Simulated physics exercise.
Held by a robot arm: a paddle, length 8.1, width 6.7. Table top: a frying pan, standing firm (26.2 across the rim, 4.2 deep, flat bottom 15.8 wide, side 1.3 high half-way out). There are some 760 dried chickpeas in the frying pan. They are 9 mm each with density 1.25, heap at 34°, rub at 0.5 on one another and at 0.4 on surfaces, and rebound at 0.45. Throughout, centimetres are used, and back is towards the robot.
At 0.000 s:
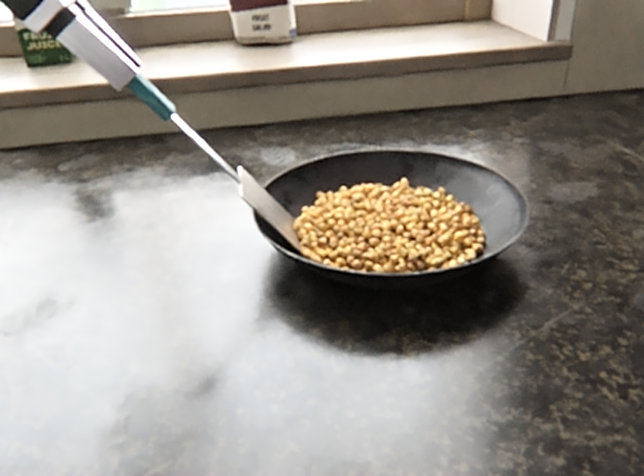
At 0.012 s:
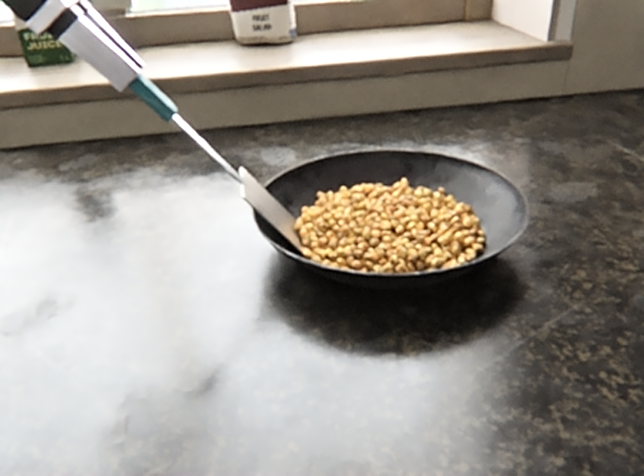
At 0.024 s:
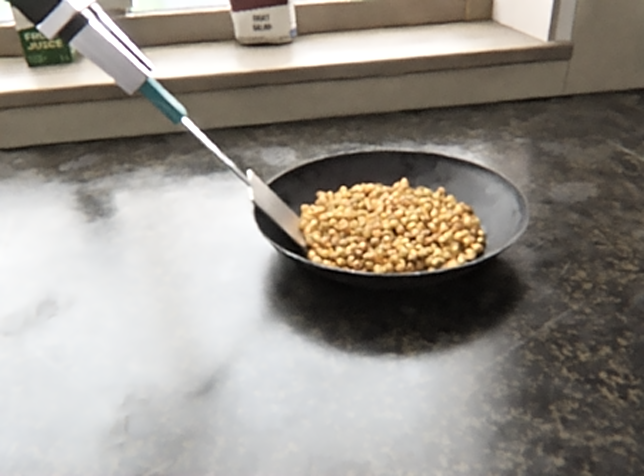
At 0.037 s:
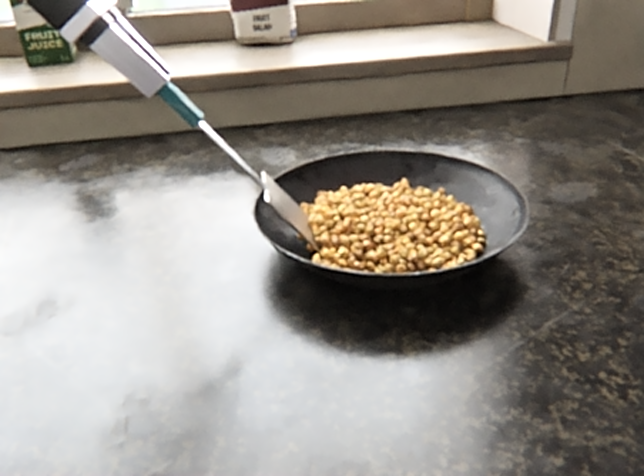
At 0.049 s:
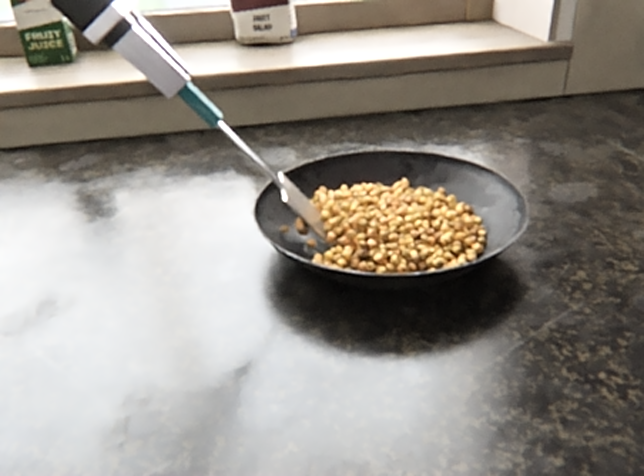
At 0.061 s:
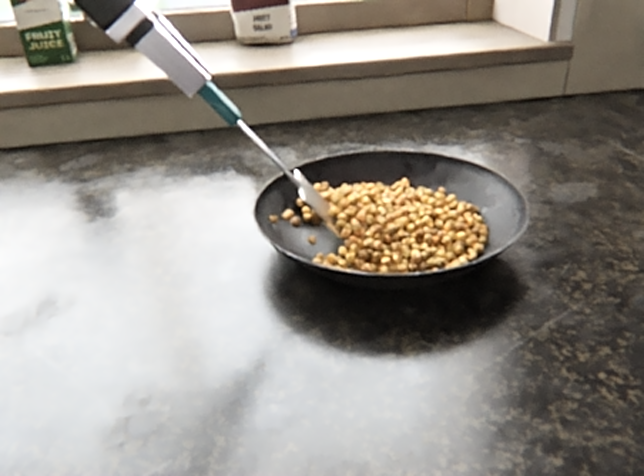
A robot arm pushes a paddle rightward through a heap of chickpeas in a black pan.
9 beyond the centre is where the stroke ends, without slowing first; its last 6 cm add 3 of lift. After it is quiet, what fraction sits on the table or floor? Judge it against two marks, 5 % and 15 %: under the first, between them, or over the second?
Over the second, so above 15 %.
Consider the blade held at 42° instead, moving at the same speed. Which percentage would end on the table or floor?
It would then be close to 25 %.
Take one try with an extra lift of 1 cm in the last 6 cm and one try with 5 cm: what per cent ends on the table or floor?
30 and 20 %.
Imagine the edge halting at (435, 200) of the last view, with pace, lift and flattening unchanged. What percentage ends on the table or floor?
Roughly 15 per cent.
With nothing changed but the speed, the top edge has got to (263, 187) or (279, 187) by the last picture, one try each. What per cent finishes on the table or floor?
10 % and 20 %.
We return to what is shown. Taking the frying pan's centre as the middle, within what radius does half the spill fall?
48 cm or so.
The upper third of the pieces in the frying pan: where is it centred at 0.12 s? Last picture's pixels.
Centre: Approx. (424, 203) in the last view.
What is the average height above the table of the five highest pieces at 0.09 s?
They are near 6 cm up.
After 0.09 s, sloping 53°, highest piece 6 above the table; 761 in the frying pan, 1 on the blade or in flight.
After 0.12 s, sloping 53°, highest piece 8 above the table; 759 in the frying pan, 3 on the blade or in flight.
After 0.34 s, sloping 53°, highest piece 14 above the table; 573 in the frying pan, 106 on the table or floor, 83 on the blade or in flight.
After 1.39 s, sloping 53°, highest piece 5 above the table; 572 in the frying pan, 190 on the table or floor.
At rest, 572 in the frying pan, 190 on the table or floor. That is 25 % on the table or floor.
